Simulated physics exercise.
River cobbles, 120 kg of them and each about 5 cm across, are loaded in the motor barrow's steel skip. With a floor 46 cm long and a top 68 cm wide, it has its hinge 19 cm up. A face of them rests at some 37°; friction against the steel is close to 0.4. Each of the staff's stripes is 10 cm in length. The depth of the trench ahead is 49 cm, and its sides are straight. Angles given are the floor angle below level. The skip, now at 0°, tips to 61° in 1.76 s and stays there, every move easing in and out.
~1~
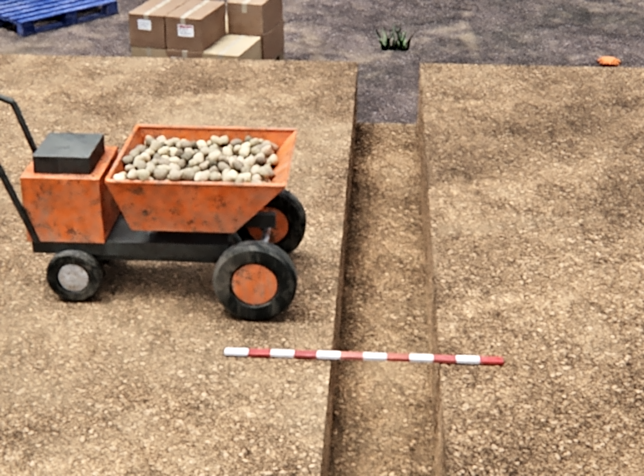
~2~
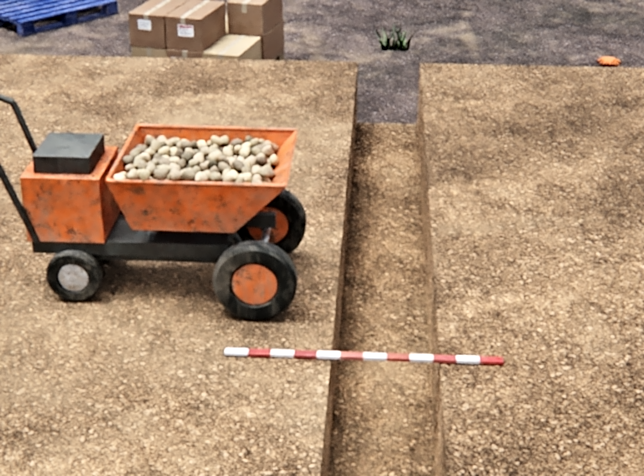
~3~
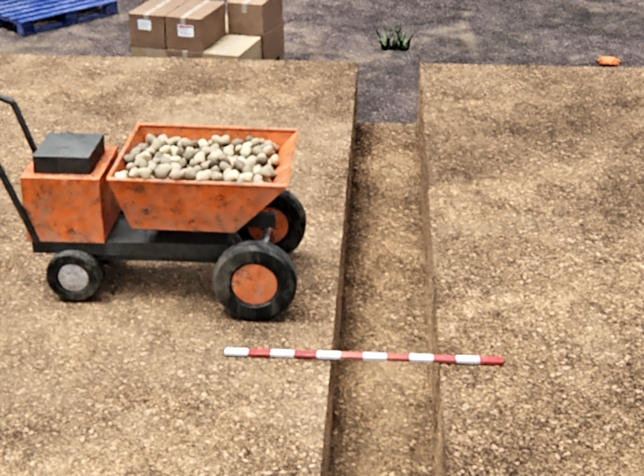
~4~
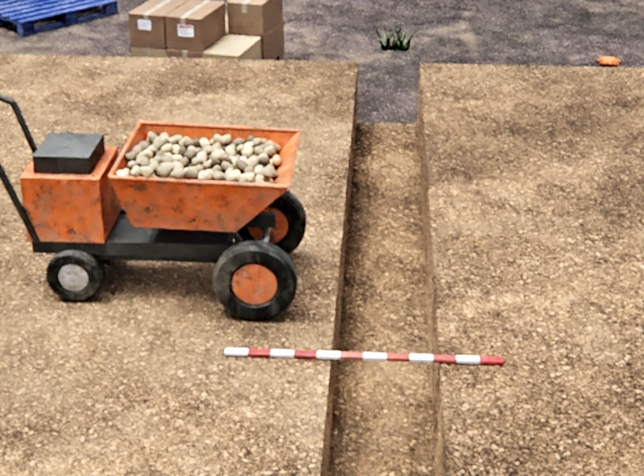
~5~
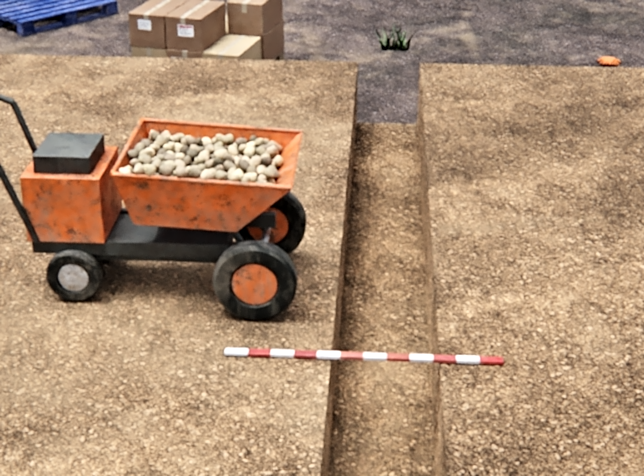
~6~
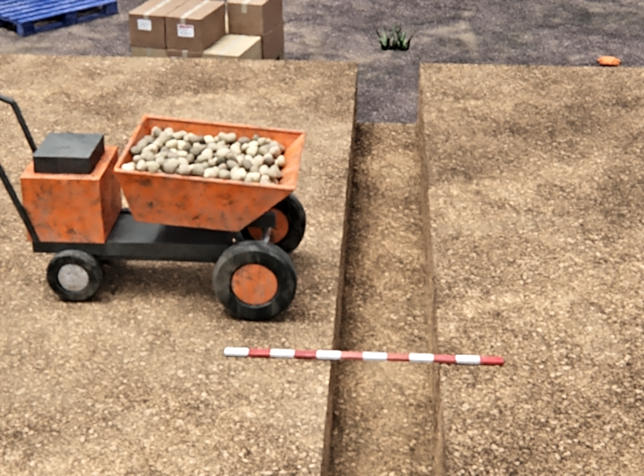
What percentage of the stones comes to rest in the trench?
About 96 per cent.
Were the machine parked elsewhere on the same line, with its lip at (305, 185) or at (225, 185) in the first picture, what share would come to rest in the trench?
Around 80% for the first place and 95% for the second.
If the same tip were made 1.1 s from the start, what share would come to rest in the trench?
It would be near 90 percent.
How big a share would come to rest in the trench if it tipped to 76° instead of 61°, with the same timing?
Roughly 95%.
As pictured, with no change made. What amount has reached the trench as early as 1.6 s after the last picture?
I'd put it near 35 per cent.
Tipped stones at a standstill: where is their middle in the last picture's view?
Resting centre: About (398, 364).
Then, 1.0 s after the last picture the floor is at 51°, 100 % in the skip; the foremost stones are at (358, 234).
Then, 1.6 s after the last picture the floor is at 61°, 65 % in the skip, 33 % in the trench, 2 % past the trench; the foremost stones are at (447, 282).
Then, 1.9 s after the last picture the floor is at 61°, 38 % in the skip, 57 % in the trench, 5 % past the trench; the foremost stones are at (494, 287).
Then, 3.9 s after the last picture the floor is at 61°, 0 % in the skip, 96 % in the trench, 4 % past the trench; the foremost stones are at (521, 300).
